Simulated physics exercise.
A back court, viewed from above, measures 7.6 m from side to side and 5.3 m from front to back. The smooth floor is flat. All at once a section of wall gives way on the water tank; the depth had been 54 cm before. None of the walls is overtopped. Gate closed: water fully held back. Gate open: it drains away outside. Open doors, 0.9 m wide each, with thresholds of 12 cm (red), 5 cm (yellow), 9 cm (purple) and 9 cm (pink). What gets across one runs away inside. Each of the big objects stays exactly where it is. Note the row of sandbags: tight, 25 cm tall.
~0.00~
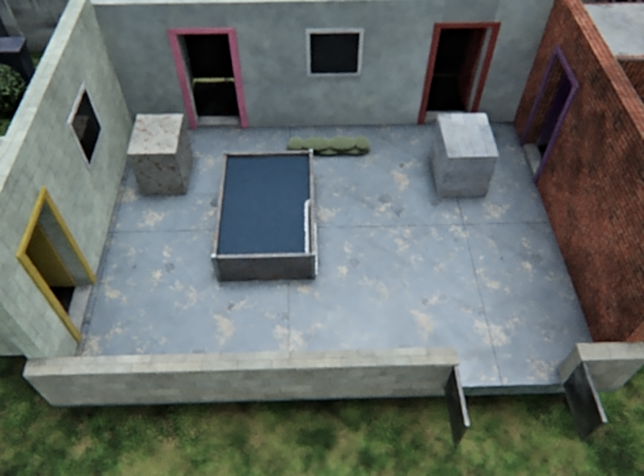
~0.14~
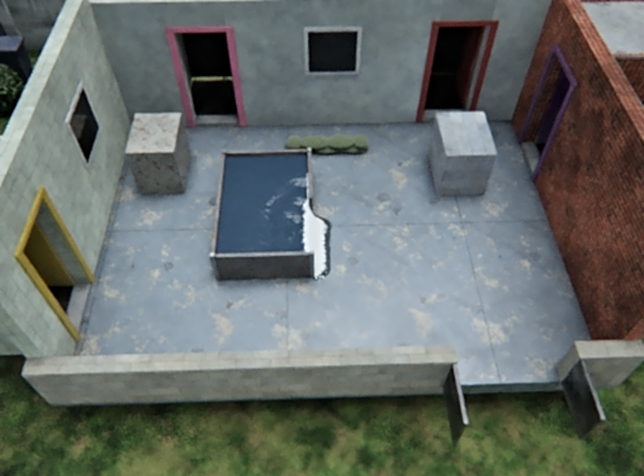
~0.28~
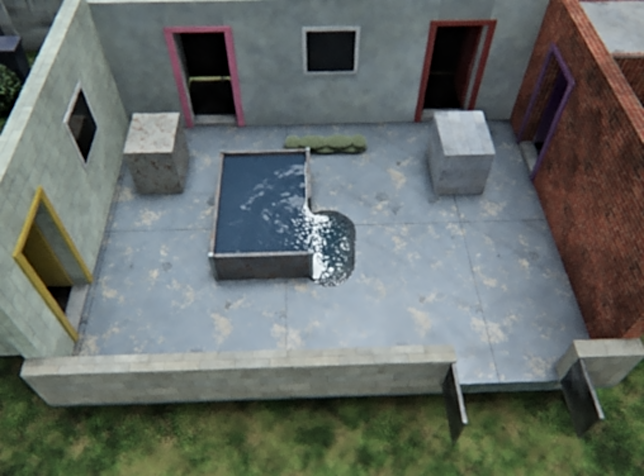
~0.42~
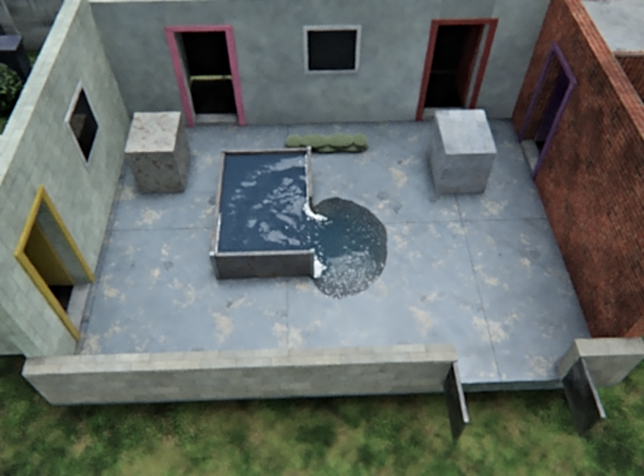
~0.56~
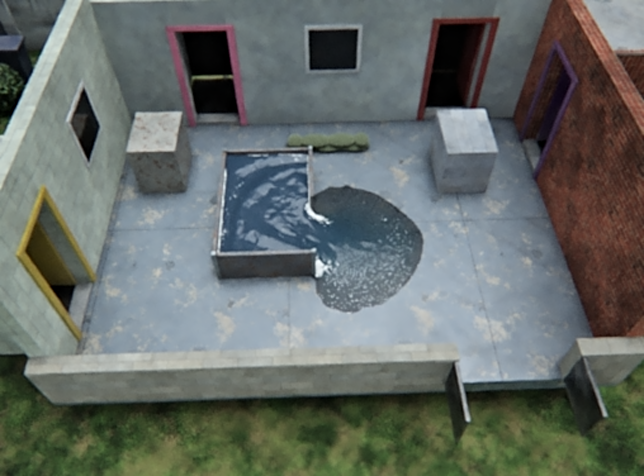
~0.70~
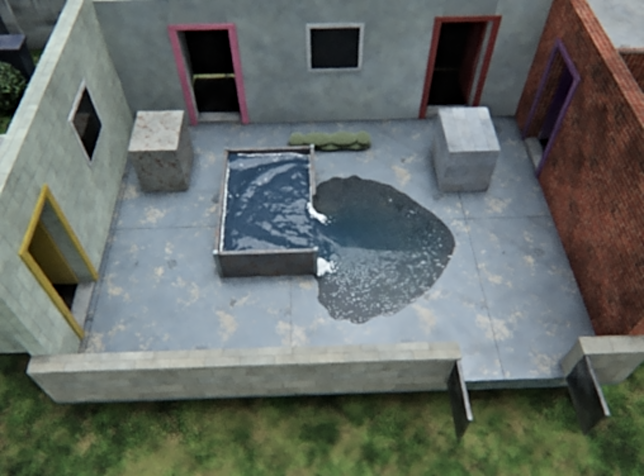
A water tank in a walled court breaks open and water spreads rightward across the floor.
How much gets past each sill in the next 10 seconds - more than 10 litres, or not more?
Outcome: At the red door the water let in will remain short of the limit, at the yellow door the water let in will remain short of the limit, at the purple door the water let in will remain short of the limit, at the pink door the water let in will remain short of the limit.
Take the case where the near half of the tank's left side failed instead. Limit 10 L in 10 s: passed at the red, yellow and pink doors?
Against that limit: Red not over, yellow above, pink not over.
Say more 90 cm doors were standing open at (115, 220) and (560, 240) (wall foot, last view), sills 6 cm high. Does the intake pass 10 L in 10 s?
In the order given, lower then higher.
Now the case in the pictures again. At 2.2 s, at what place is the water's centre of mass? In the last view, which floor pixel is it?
Around (363, 238) in the last picture.
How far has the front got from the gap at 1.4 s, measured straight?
I'd say close to 4.2 m.
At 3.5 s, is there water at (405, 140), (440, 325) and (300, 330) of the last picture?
Listed in sequence, the spots are drenched, drenched and bone dry.
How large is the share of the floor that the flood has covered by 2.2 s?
About 40 per cent.
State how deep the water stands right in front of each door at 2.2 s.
Depths: Red door 0 cm, yellow door 0 cm, purple door 3 cm, pink door 0 cm.
After 1.4 s water covers 30 % of the floor and is deepest (28 cm) near (322, 256); red door not reached, yellow door not reached, purple door not reached, pink door not reached.
After 2.2 s water covers 40 % of the floor and is deepest (22 cm) near (322, 256); red door not reached, yellow door not reached, purple door 3 cm at the sill, 0 L in, pink door not reached.
After 3.5 s water covers 50 % of the floor and is deepest (17 cm) near (545, 297); red door 4 cm at the sill, 0 L in, yellow door not reached, purple door 6 cm at the sill, 0 L in, pink door not reached.
After 6.0 s water covers 50 % of the floor and is deepest (10 cm) near (501, 132); red door 5 cm at the sill, 0 L in, yellow door not reached, purple door 5 cm at the sill, 0 L in, pink door not reached.
After 10.0 s water covers 75 % of the floor and is deepest (7 cm) near (512, 138); red door 6 cm at the sill, 0 L in, yellow door not reached, purple door 6 cm at the sill, 0 L in, pink door 2 cm at the sill, 0 L in.
